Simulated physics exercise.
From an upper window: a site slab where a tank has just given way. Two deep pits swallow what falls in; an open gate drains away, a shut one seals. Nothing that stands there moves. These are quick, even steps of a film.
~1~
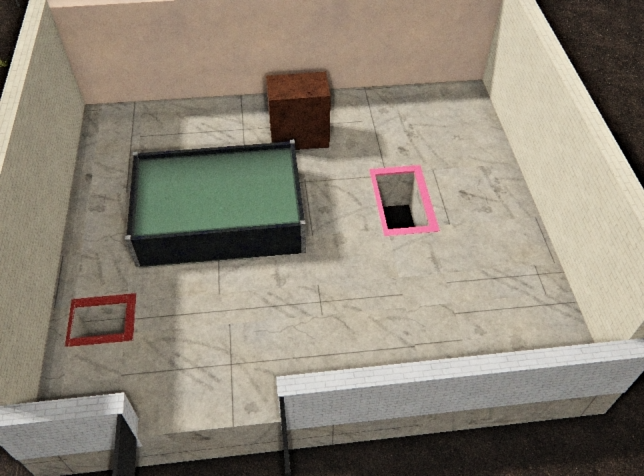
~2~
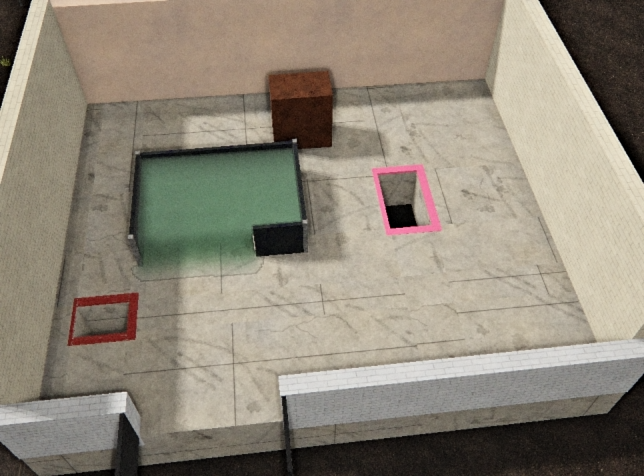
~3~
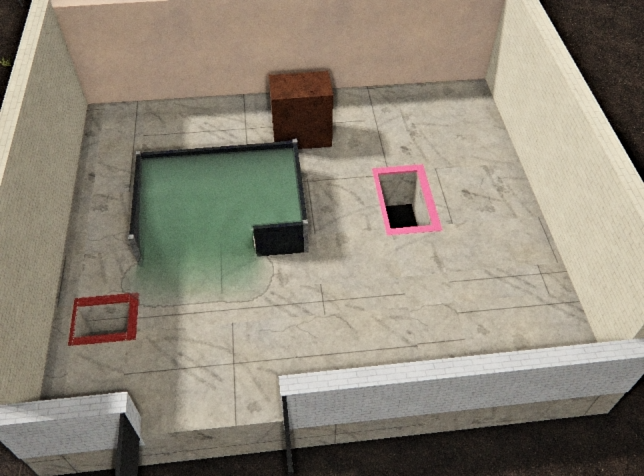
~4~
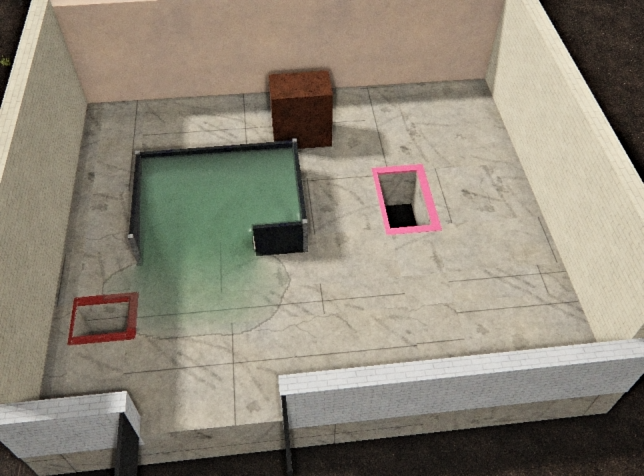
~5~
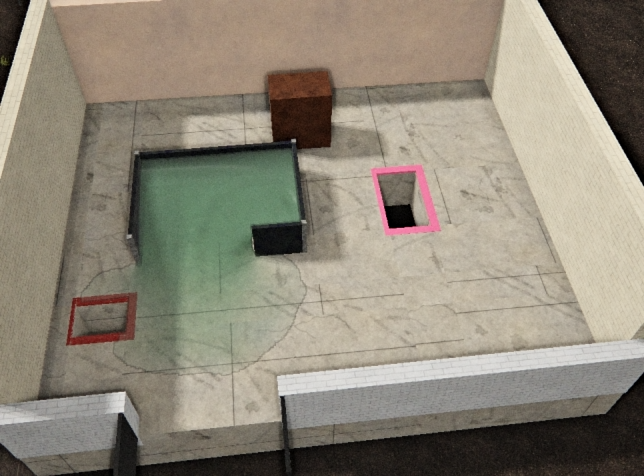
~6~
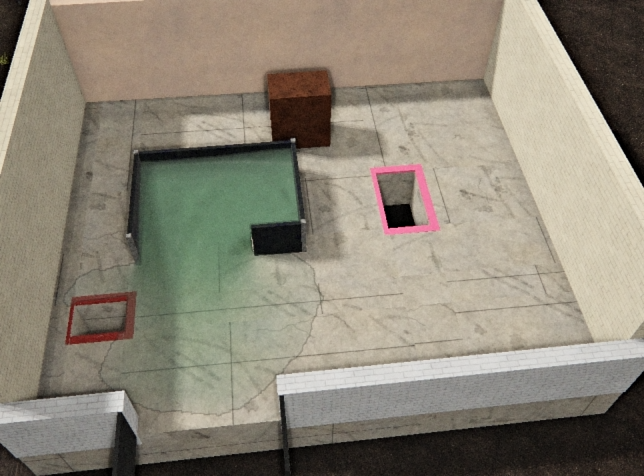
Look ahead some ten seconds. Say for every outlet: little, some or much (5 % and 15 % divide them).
In the end: The gate takes more than 15 %; the pink pit takes less than 5 %; the red pit takes more than 15 %.
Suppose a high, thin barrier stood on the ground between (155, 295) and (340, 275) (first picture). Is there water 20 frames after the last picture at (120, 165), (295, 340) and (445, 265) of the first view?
One after the other: Awash, free of water, flooded.
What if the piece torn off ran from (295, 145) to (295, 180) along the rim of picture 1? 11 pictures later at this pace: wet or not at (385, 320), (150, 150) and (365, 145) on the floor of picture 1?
One after the other: No water, free of water, awash.
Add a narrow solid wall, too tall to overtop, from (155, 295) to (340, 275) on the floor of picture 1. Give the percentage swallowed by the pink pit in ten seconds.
Roughly, in per cent: Pink 12.
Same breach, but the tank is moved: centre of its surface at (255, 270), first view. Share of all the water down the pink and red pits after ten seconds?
Per cent: Pink 0, red 2.
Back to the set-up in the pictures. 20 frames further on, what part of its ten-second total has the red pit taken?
Some 55 per cent.
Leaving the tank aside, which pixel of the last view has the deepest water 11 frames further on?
At about (33, 426).
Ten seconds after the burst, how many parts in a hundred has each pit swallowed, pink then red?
Roughly 0 per cent, then 22 per cent.
A moment on, water covers 20 % of the floor; the gate 7 %, the pink pit 0 %, the red pit 3 %.
Next, water covers 20 % of the floor; the gate 18 %, the pink pit 0 %, the red pit 7 %.
Then, water covers 35 % of the floor; the gate 29 %, the pink pit 0 %, the red pit 12 %.
Later, water covers 35 % of the floor; the gate 40 %, the pink pit 0 %, the red pit 17 %.
In the end, water covers 40 % of the floor; the gate 47 %, the pink pit 0 %, the red pit 21 %.
